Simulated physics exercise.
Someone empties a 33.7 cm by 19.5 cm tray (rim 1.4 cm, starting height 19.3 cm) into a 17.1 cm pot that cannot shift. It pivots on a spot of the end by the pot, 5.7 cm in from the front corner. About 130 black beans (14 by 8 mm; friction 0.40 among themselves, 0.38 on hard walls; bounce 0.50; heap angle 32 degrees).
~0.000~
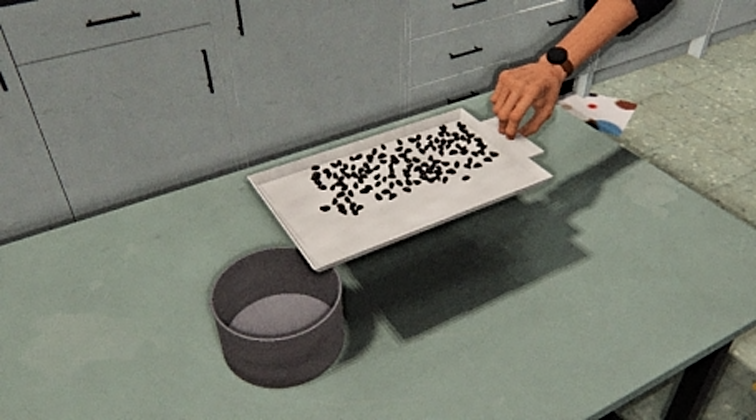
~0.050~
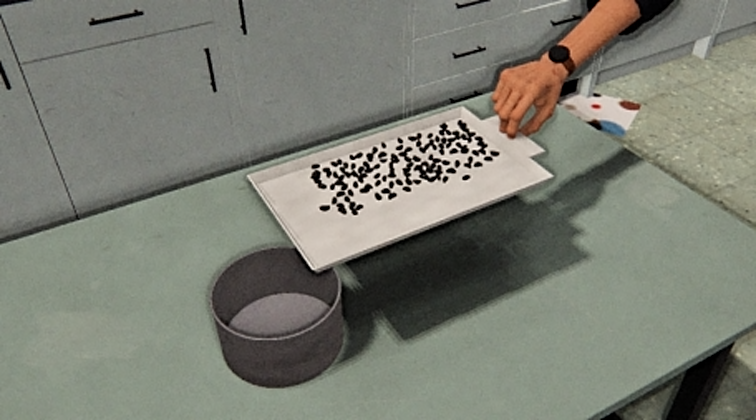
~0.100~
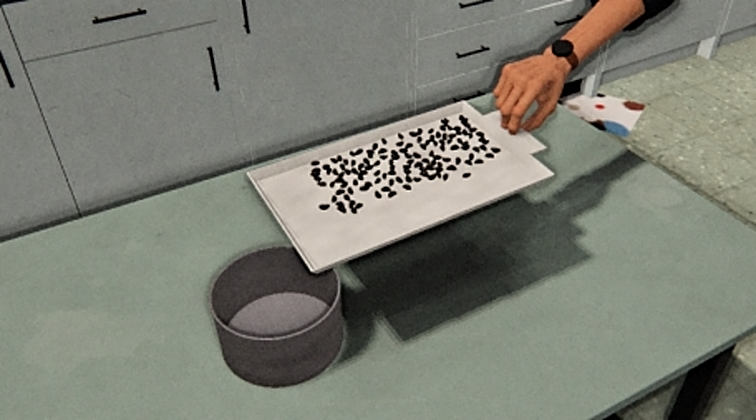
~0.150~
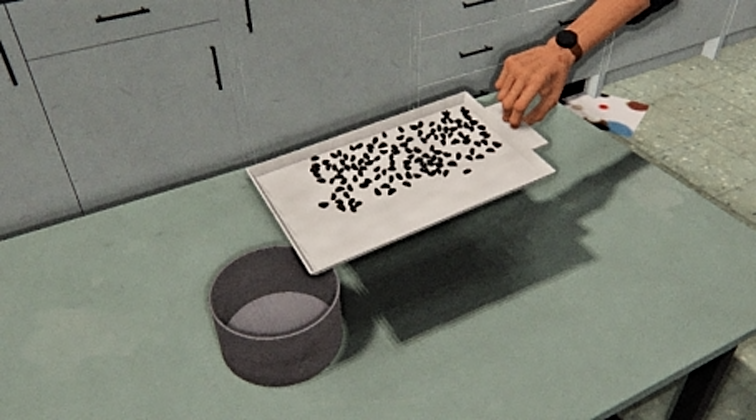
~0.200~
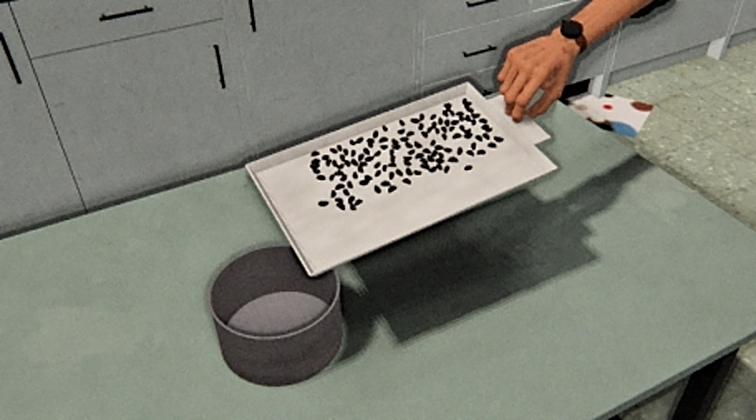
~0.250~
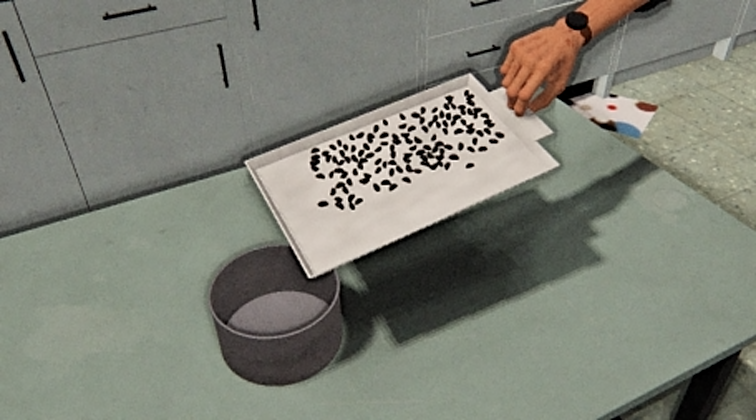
The clip opens on a white tray scattered with small black beans, held level above a green table by a hand at its right end, beside a dark round pot. The hand slowly raises that end, tilting the tray slightly toward the pot, while the beans stay spread across its surface.
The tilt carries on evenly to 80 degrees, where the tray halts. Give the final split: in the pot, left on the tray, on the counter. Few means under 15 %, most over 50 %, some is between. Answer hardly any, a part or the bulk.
In the pot: Hardly any; left on the tray: Hardly any; on the counter: The bulk.
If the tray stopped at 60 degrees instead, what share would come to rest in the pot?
In that case some 0 per cent.
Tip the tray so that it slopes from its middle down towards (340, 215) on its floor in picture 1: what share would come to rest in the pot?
About 65 per cent.
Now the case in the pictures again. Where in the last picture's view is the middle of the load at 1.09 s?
Near (332, 390).
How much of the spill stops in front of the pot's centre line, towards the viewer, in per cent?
Some 100 per cent.
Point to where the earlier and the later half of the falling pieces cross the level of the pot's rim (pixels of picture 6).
At about (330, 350), then at (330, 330).
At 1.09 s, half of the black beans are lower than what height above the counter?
About 2 cm.
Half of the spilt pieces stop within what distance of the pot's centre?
Some 18 cm.
After 0.76 s, tilt 45 degrees; the tray holds 90 %, the pot 0 %.
Then, at 1.09 s, tilt 66 degrees; the tray holds 15 %, the pot 0 %.
After 1.52 s, tilt 80 degrees; the tray holds 0 %, the pot 0 %.
By 2.5 s all is still; pot 0 %, tray 0 %, counter 100 %.
